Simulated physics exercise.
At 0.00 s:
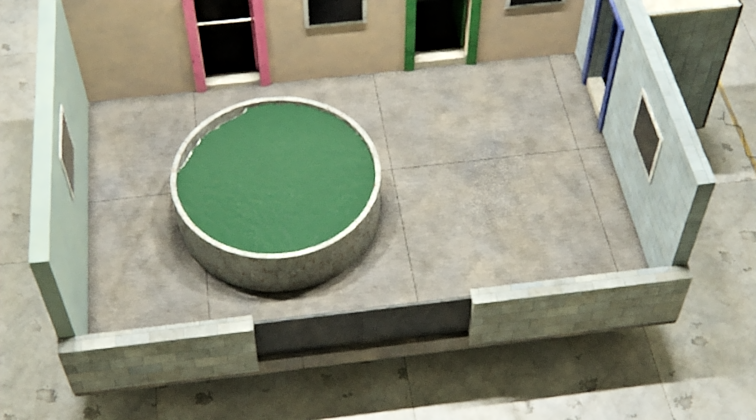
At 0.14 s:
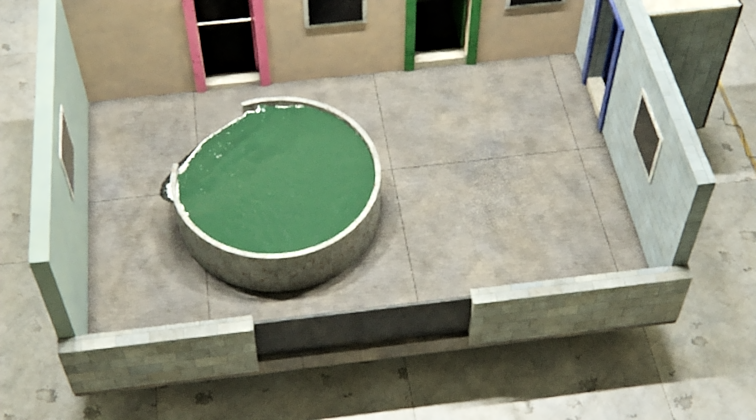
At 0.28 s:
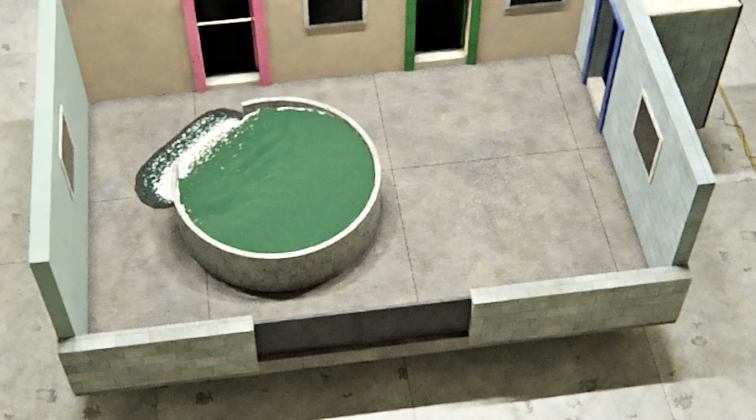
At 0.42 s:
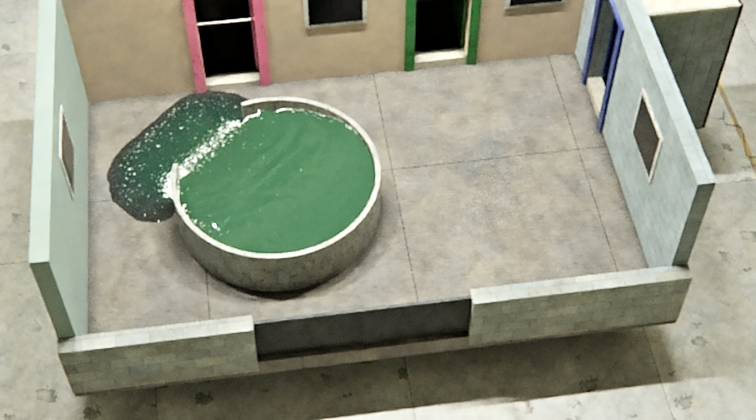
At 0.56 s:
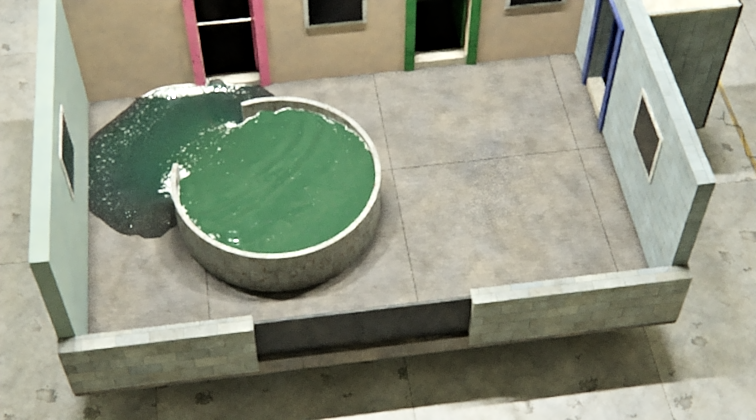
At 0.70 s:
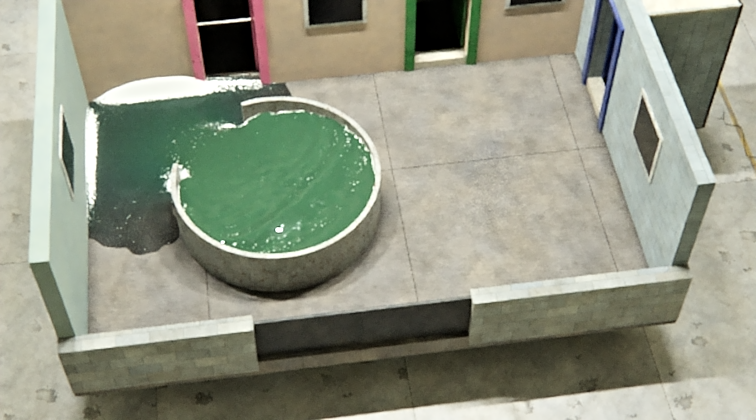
Green water bursting through a gap in the side of a round pool and spreading across the floor into the left corner.
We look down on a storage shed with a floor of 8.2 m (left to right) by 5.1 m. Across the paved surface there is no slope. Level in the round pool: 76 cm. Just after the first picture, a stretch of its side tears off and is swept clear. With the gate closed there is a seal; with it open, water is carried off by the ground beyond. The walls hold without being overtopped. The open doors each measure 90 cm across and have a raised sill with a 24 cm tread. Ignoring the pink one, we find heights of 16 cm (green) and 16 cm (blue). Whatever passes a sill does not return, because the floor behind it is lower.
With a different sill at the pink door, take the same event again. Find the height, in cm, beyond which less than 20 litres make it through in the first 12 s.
I would say 30 cm.
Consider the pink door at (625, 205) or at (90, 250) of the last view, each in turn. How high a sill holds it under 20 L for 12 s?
First place around 17 cm, second around 14.5 cm.
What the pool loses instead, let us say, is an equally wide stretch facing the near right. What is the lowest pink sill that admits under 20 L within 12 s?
In that case you'd want it roughly 11.5 cm high.
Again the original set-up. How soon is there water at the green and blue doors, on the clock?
Times: Green = 3.0 s, blue = 4.5 s.
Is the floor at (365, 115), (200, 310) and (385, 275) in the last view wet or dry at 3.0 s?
Point 1: Awash; point 2: Awash; point 3: Bone dry.
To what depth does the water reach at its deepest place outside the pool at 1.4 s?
Max depth: Around 69 cm.
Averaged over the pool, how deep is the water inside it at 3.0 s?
It averages near 37 cm.
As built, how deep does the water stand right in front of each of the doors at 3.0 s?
Green door: 1 cm; pink door: 27 cm; blue door: 0 cm.
After 1.4 s water covers 20 % of the floor, deepest (69 cm) near (89, 104); 20 cm at the pink door, 28 litres in over its 11 cm sill.
After 3.0 s water covers 40 % of the floor, deepest (47 cm) near (89, 120); 27 cm at the pink door, 143 litres in over its 11 cm sill.
After 12.0 s water covers 100 % of the floor, deepest (20 cm) near (366, 100); 11 cm at the pink door, 392 litres in over its 11 cm sill.
At the pink door as built, the water arrived by 0.6 s and peaked near 28 cm at 2.6 s.
Run again over the same 12 s with other heights there, 51 litres in over 25.5 cm, 6 litres over 34.5 cm. The limit of 20 litres is kept from about 30 cm up.
